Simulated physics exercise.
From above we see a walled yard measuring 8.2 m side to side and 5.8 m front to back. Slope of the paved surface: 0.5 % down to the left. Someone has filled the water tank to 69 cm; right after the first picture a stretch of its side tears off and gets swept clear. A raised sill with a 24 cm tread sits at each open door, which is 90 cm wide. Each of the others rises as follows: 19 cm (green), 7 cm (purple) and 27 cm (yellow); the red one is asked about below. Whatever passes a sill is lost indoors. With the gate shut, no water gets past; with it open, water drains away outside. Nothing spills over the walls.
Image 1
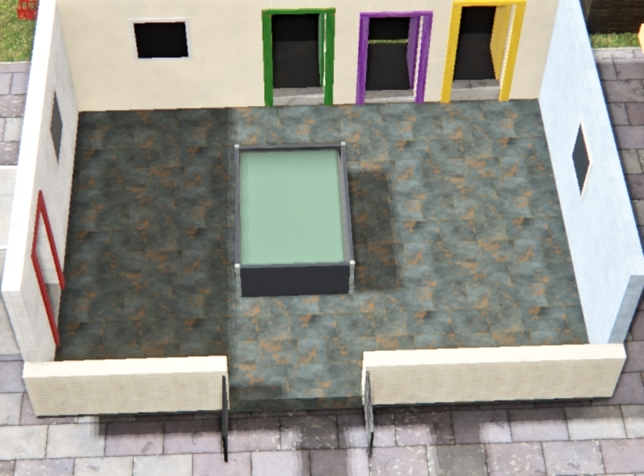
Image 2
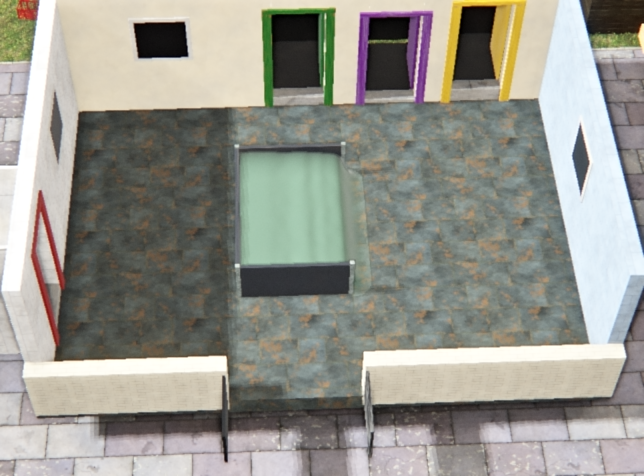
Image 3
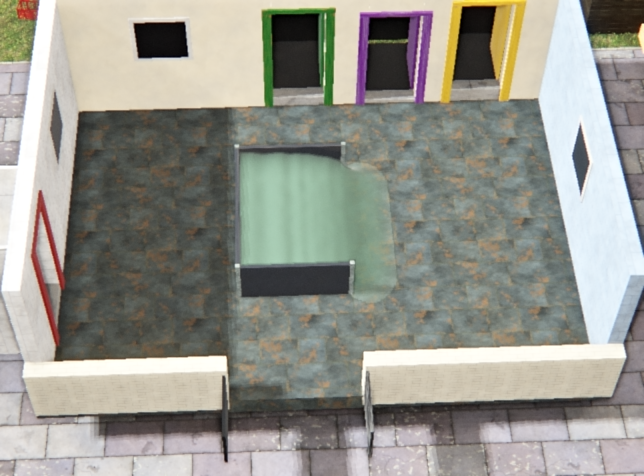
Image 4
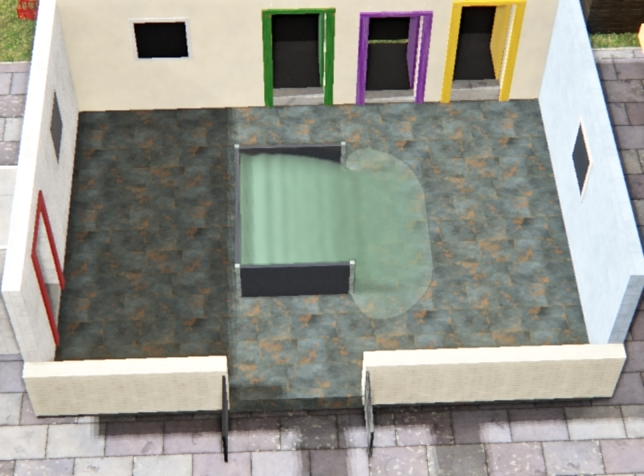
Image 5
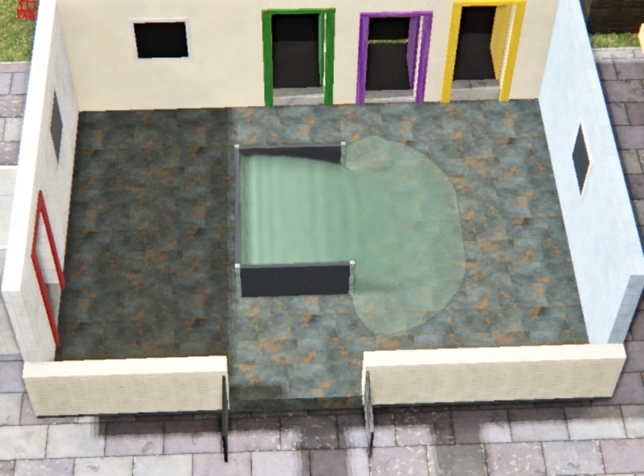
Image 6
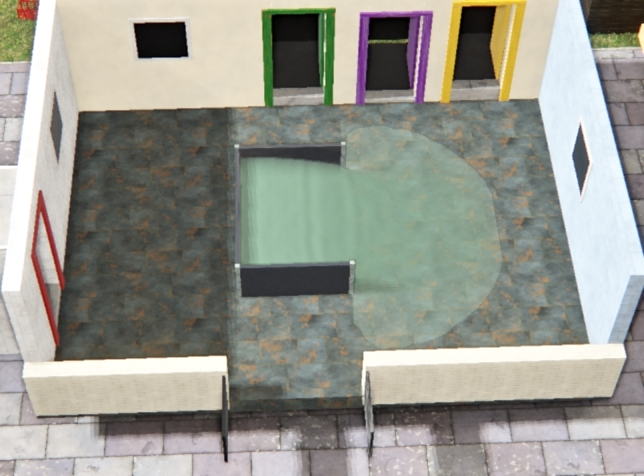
The video shows a walled yard with a tank of still, greenish water near its centre; the tank's right side disappears, and water pours out through the gap, spreading rightward across the paved floor in a widening, rounded sheet.
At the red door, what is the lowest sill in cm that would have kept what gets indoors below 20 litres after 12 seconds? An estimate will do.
Somewhere near 7 cm.
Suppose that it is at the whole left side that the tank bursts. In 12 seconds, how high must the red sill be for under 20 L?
In that case you'd want it roughly 24 cm high.
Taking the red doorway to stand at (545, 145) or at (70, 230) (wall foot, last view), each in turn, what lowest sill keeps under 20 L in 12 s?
Roughly 20 cm, then roughly 7.5 cm.
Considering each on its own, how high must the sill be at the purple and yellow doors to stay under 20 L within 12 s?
Some 6.0 cm for purple, some 17 cm for yellow.
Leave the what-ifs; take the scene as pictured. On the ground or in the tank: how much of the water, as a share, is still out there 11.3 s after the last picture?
Roughly 94 %.
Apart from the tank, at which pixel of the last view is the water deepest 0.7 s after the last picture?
At about (560, 225).
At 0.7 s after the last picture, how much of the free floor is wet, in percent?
Wet share: Near 40 %.
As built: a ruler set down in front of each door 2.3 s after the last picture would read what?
In cm - red: 0, green: 0, purple: 4, yellow: 25.
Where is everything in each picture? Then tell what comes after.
Still water, 69 cm deep, in the water tank at (292, 206); the red door at (49, 275) is dry, in the first frame.
Water pours out at (345, 223) and has run 0.3 m, to (363, 214); about 9 cm deep outside, 69 cm at the back, in the second frame.
Water pours out at (345, 224) and has run 0.7 m, to (391, 284); about 13 cm deep outside, 69 cm at the back, in the third frame.
The gap is at (345, 225), the front 1.3 m out at (428, 276); the back of the water tank holds 62 cm, in the fourth frame.
Water pours out at (345, 226) and has run 1.8 m, to (461, 269); about 9 cm deep outside, 58 cm at the back, in the fifth frame.
Water pours out at (345, 226) and has run 2.4 m, to (497, 262); about 7 cm deep outside, 57 cm at the back; 4.6 m in a straight line remain to the red door at (49, 275), in the sixth frame.
Then, 0.7 s after the last picture water covers 40 % of the floor, deepest (38 cm) near (560, 225); it has not reached the red door.
Then, 2.3 s after the last picture water covers 45 % of the floor, deepest (34 cm) near (591, 374); it has not reached the red door.
Then, 11.3 s after the last picture water covers 100 % of the floor, deepest (14 cm) near (233, 253); 10 cm at the red door, 0 litres in over its 18 cm sill.
At the red door as built, the water peaked near 12 cm, 6.5 s after the last picture.
Run again over the same 12 s with other heights there, 27 litres in over 6.5 cm, 11 litres over 8 cm. The limit of 20 litres is kept from about 7 cm up.
